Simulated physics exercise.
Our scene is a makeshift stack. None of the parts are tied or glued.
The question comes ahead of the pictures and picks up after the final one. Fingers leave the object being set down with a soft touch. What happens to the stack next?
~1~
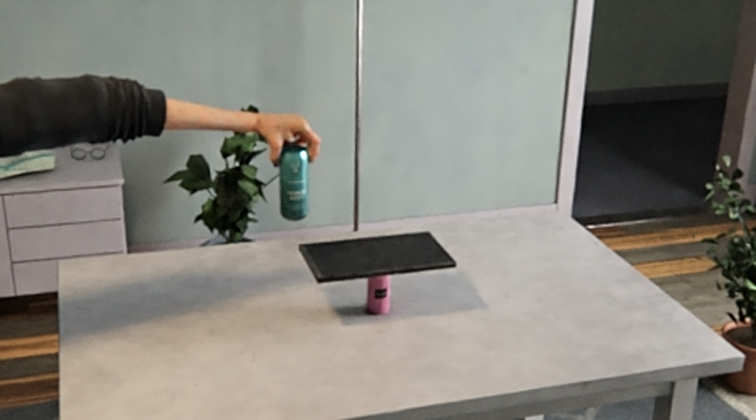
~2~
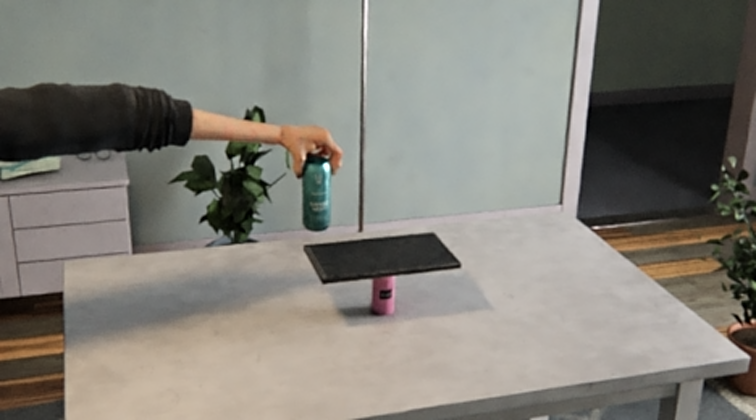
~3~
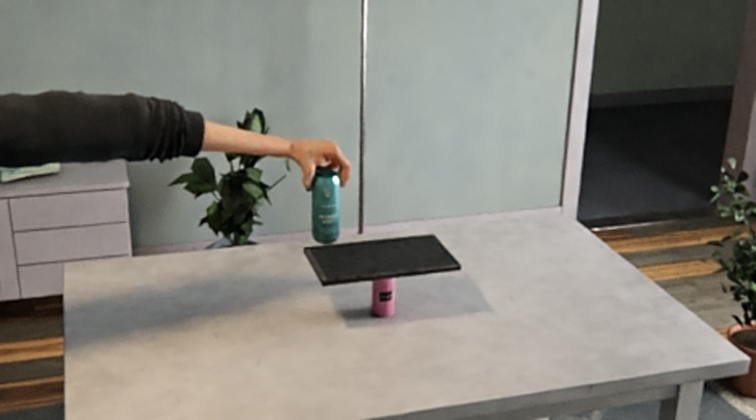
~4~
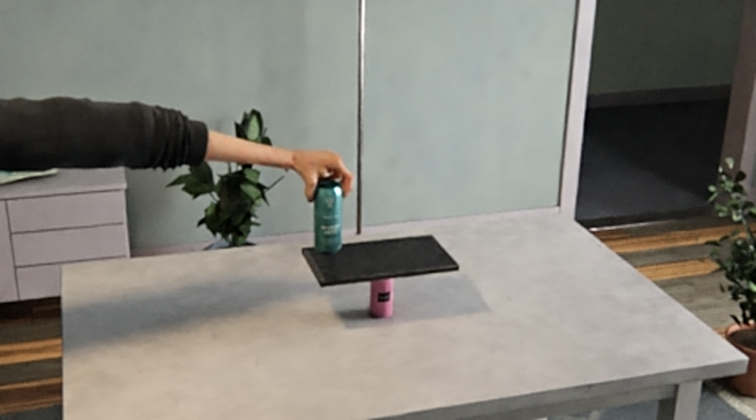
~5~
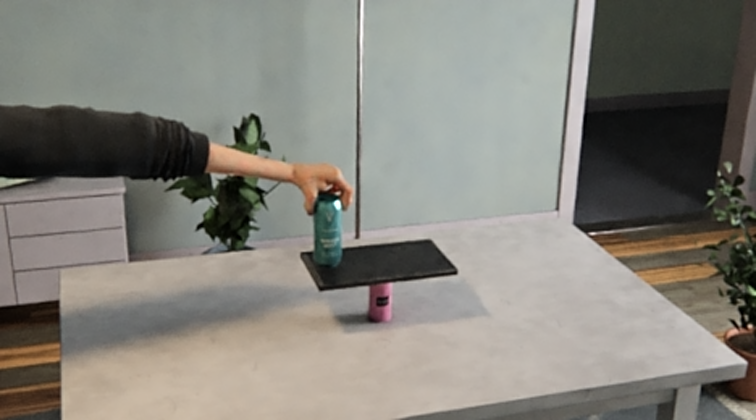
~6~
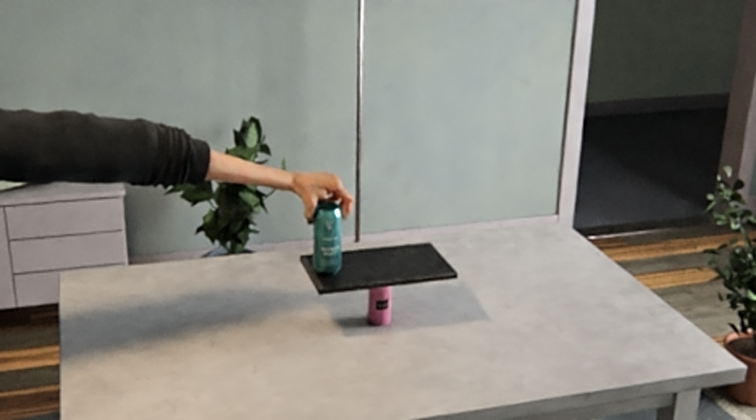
Fails to stand.
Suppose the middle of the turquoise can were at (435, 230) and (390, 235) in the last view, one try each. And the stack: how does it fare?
It tips over first and stays steady second.
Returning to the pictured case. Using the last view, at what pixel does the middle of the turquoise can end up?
Somewhere around (278, 327) in the last picture.
Then, 0.40 s on from there, turquoise can now fallen; black lid turned 58° from how it was put.
Then, 0.70 s on from there, black lid now fallen; pink shaker turned 38° from how it was put.
In the end, fallen, pink shaker, turquoise can and black lid. At the end, from the last picture's camera, turquoise can near (278, 327). The stack loses its balance.
